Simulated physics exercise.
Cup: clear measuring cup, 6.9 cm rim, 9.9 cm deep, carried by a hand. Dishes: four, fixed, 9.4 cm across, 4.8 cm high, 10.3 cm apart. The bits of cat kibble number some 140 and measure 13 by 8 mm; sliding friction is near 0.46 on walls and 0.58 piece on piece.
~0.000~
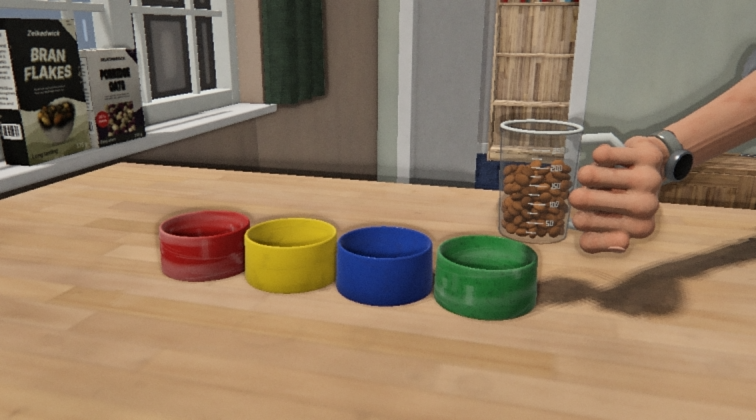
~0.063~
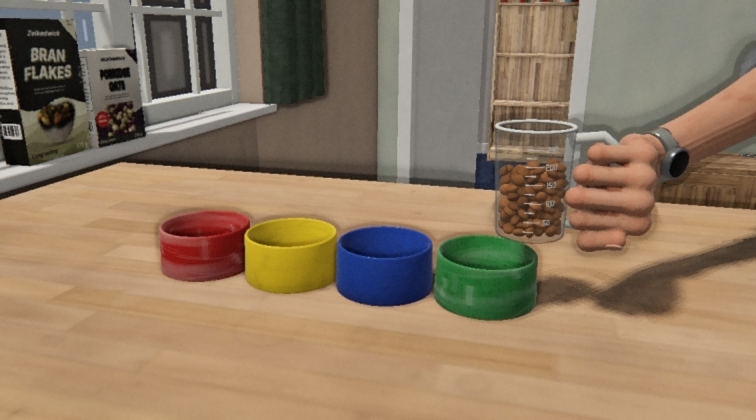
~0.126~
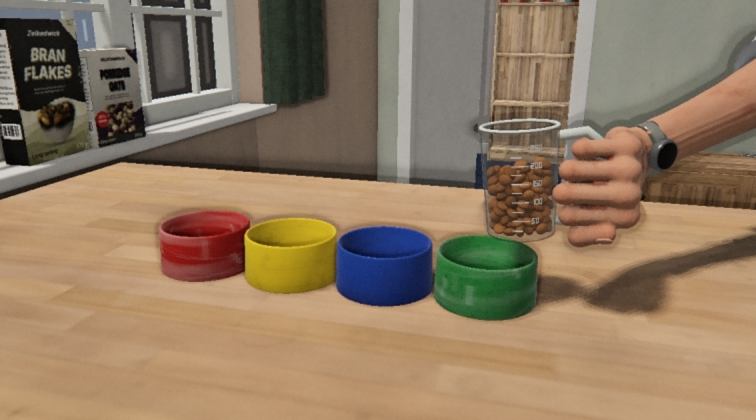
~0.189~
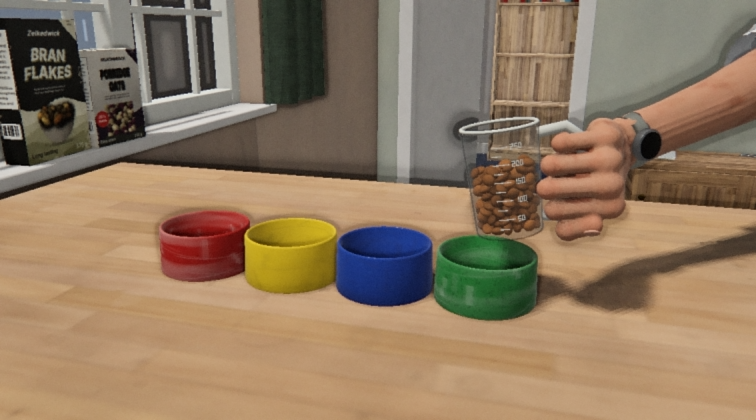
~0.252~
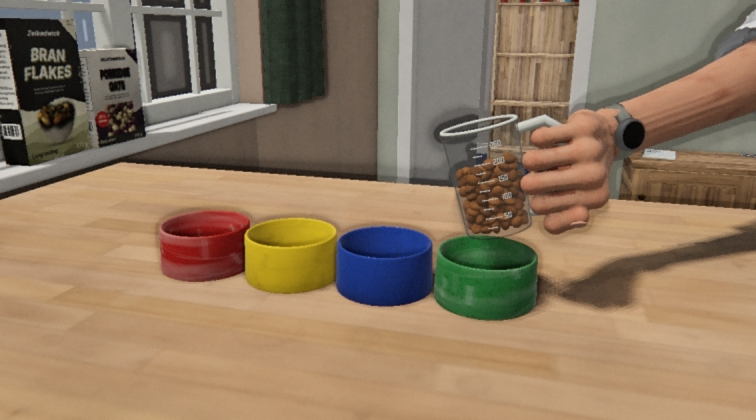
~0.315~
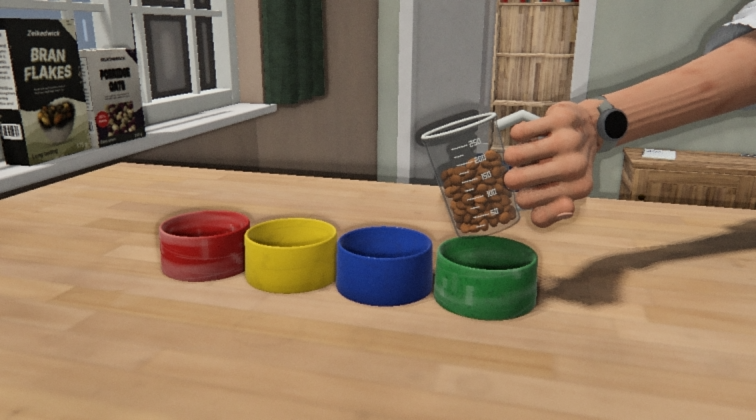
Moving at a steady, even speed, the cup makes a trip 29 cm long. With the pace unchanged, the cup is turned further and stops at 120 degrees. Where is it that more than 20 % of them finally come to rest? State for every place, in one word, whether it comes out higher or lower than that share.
Red: Higher, blue: Lower, green: Lower, yellow: Lower, counter: Lower.
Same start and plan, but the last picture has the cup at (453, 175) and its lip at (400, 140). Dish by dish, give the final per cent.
Final shares - red 100 %, blue 0 %, green 0 %, yellow 0 %.
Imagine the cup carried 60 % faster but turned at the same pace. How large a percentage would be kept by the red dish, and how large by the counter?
The shares would then be red 100 and counter 0.
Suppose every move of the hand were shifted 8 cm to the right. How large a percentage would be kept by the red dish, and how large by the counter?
I'd expect red at 0 and the counter at 0.
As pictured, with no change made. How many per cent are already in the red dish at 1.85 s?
So far, roughly 70 per cent.
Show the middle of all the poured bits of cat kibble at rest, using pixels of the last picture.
Centre at rest, approx.: (205, 247) px.
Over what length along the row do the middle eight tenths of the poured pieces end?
Roughly 5 centimetres.
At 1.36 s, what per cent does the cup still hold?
Around 100 percent.
After 0.94 s, tilt 67 degrees; cup holds 100 %.
Then, at 1.36 s, tilt 98 degrees; cup holds 100 %.
After 1.85 s, tilt 120 degrees; cup holds 30 %, red 70 %.
By 2.7 s all is still; red 100 %, blue 0 %, green 0 %, yellow 0 %, counter 0 %.
